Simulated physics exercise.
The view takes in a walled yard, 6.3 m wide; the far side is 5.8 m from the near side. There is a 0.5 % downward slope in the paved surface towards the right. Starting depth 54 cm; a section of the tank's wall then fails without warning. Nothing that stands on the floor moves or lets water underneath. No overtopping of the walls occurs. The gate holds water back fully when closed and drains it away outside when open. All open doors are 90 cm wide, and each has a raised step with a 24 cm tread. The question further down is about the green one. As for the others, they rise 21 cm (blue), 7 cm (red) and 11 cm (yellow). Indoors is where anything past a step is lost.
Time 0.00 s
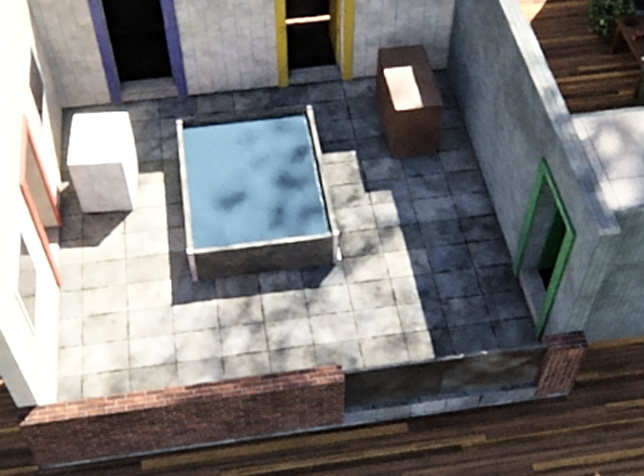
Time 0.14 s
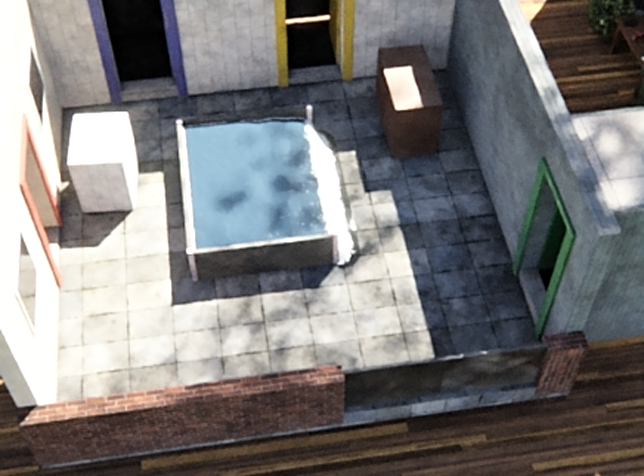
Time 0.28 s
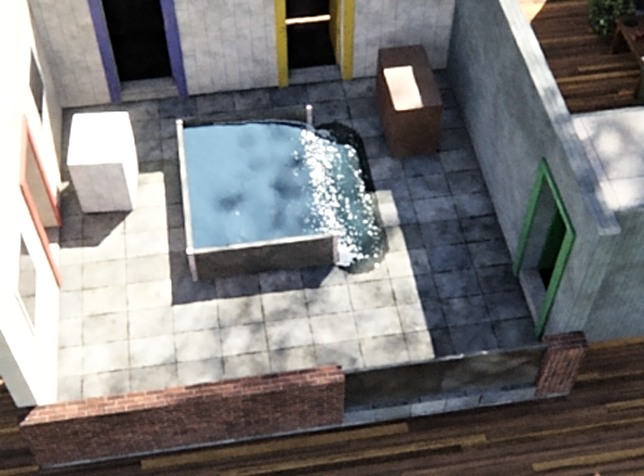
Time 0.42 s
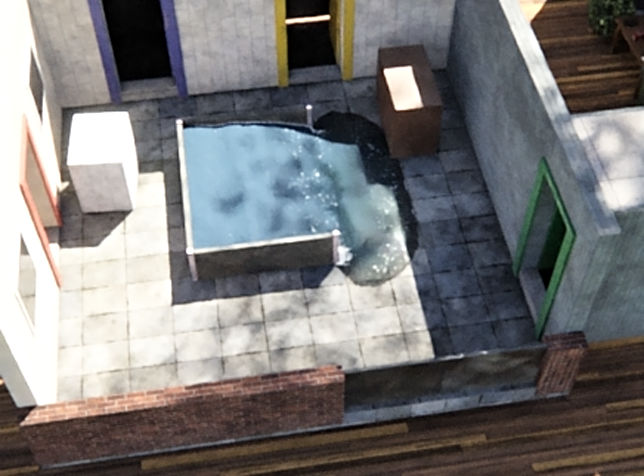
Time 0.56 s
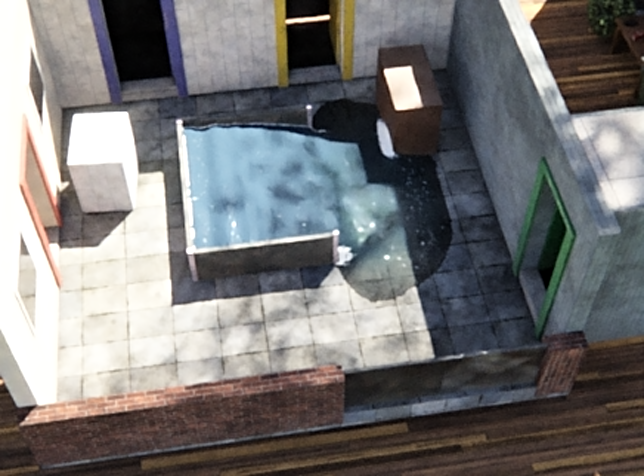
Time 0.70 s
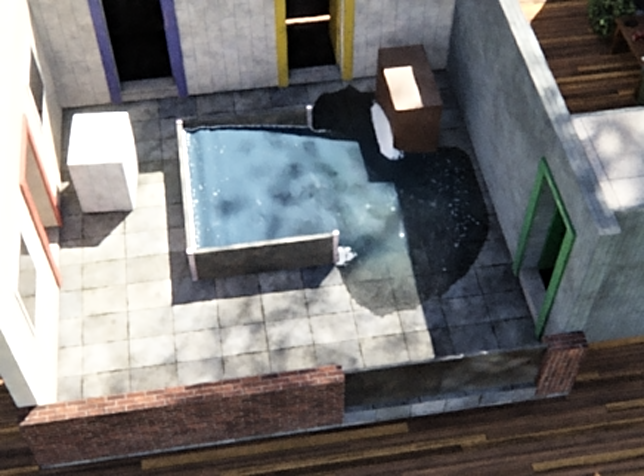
Water pours from the right side of a raised tank and spreads across the paved yard, reaching around a brown box.
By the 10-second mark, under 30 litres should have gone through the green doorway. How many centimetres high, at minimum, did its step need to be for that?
It needed to be about 13 cm high.
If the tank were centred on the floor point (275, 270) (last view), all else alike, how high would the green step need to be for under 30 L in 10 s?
A height near 24 cm.
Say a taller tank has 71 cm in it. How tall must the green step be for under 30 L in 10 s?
The step would need to be some 18 cm high.
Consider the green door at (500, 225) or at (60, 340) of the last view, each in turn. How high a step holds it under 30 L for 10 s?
Roughly 26 and 7.5 cm.
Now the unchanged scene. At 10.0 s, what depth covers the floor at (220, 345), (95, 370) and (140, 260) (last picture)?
In that order: 6, 10 and 7 cm.
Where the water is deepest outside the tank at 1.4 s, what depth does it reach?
Close to 40 centimetres.
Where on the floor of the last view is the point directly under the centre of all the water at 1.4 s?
Roughly (320, 196).
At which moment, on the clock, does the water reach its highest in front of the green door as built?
At about 2.2 s.
After 1.4 s water covers 25 % of the floor, deepest (40 cm) near (478, 192); 8 cm at the green door, 0 litres in over its 18 cm step.
After 3.0 s water covers 45 % of the floor, deepest (35 cm) near (538, 370); 16 cm at the green door, 1 litre in over its 18 cm step.
After 10.0 s water covers 100 % of the floor, deepest (14 cm) near (174, 218); 7 cm at the green door, 6 litres in over its 18 cm step.
At the green door as built, the water arrived by 1.4 s and peaked near 19 cm at 2.2 s.
With a step of 10.5 cm, 61 litres would have come in within the 10 s; with 14.5 cm, 20 litres. So under 30 litres takes about 13 cm.
